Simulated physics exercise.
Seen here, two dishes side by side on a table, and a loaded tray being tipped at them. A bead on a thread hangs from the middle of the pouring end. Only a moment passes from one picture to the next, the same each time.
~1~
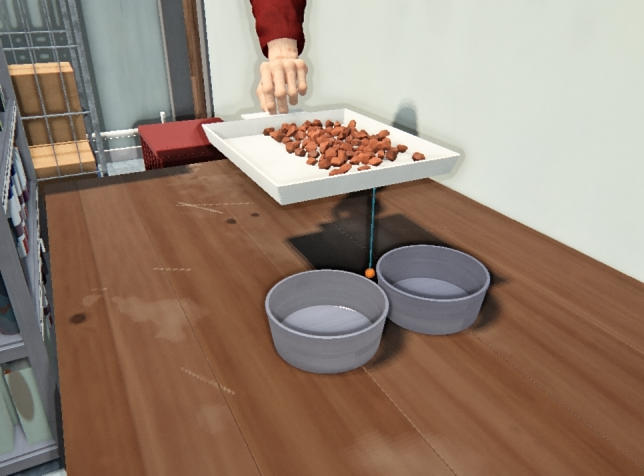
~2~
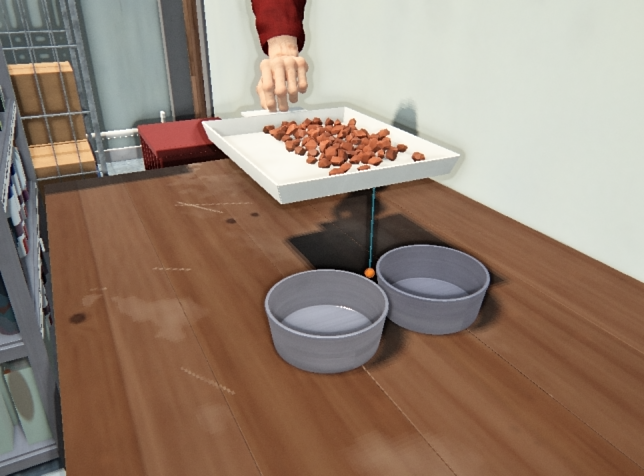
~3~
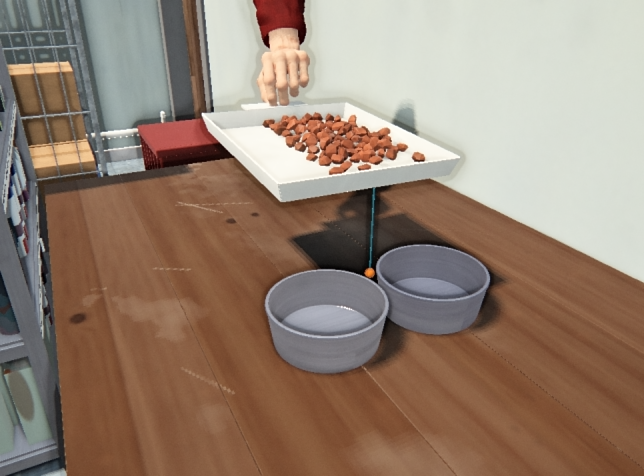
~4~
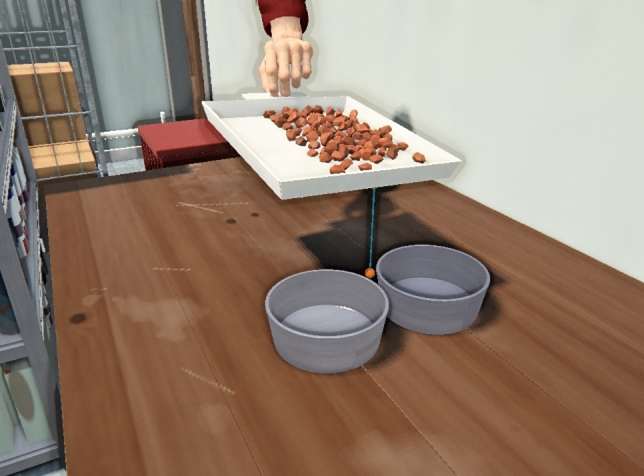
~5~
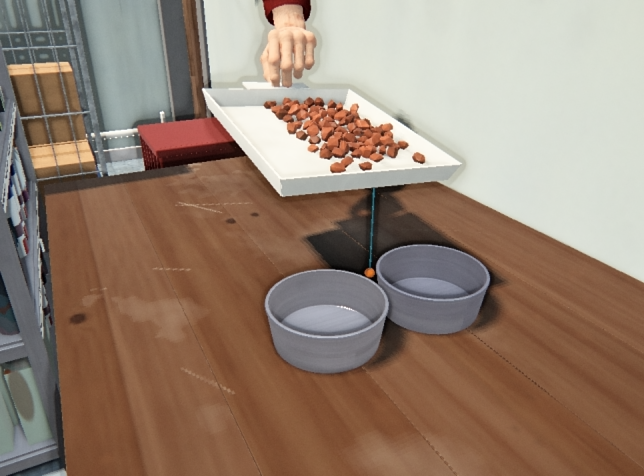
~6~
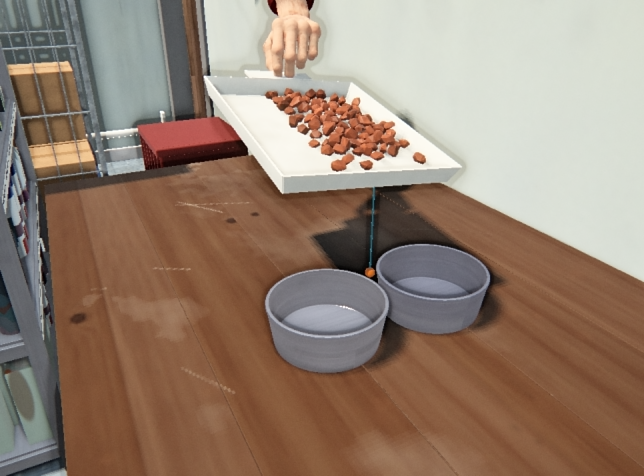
On a brown plank table beside a pale wall, seen from slightly above, metal shelving stands at the left. A hand in a dark red sleeve is at the back of a white tray of reddish-brown lumps, above two grey dishes and an orange bead on a thread. The tray's back rises slowly with the hand, its front edge dipping slightly rightward, while the camera stays still.
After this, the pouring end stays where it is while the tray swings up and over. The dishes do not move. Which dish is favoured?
It favours the right dish.
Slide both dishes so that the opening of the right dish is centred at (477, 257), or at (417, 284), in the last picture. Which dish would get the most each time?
One: The right one. Two: Right.
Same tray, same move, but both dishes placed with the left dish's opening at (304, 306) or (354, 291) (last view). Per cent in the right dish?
The first gives 80 %, the second 90 %.
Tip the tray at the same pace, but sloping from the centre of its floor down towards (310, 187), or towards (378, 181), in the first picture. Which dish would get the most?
One: The left dish. Two: The right dish.
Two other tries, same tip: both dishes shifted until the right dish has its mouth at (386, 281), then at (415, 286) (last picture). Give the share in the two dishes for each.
In turn 30 and 60 in a hundred.
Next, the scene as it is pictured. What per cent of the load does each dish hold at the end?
About: Left dish 0, right dish 100 per cent.
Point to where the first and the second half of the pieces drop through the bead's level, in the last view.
Around (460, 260) and then (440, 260).
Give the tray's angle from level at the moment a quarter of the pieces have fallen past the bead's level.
Near 90 degrees.
Just after the last frame, tray tipped steeply; almost all on the tray; just a few in the air.
A moment on, tray tipped right over; roughly a quarter on the tray; roughly half in the right dish; just a few outside both; roughly a quarter in the air.
Further on, tray tipped past a quarter turn; almost all in the right dish; just a few outside both.
When it is over, tray tipped past a quarter turn; not one in the left dish; almost all in the right dish; just a few outside both.
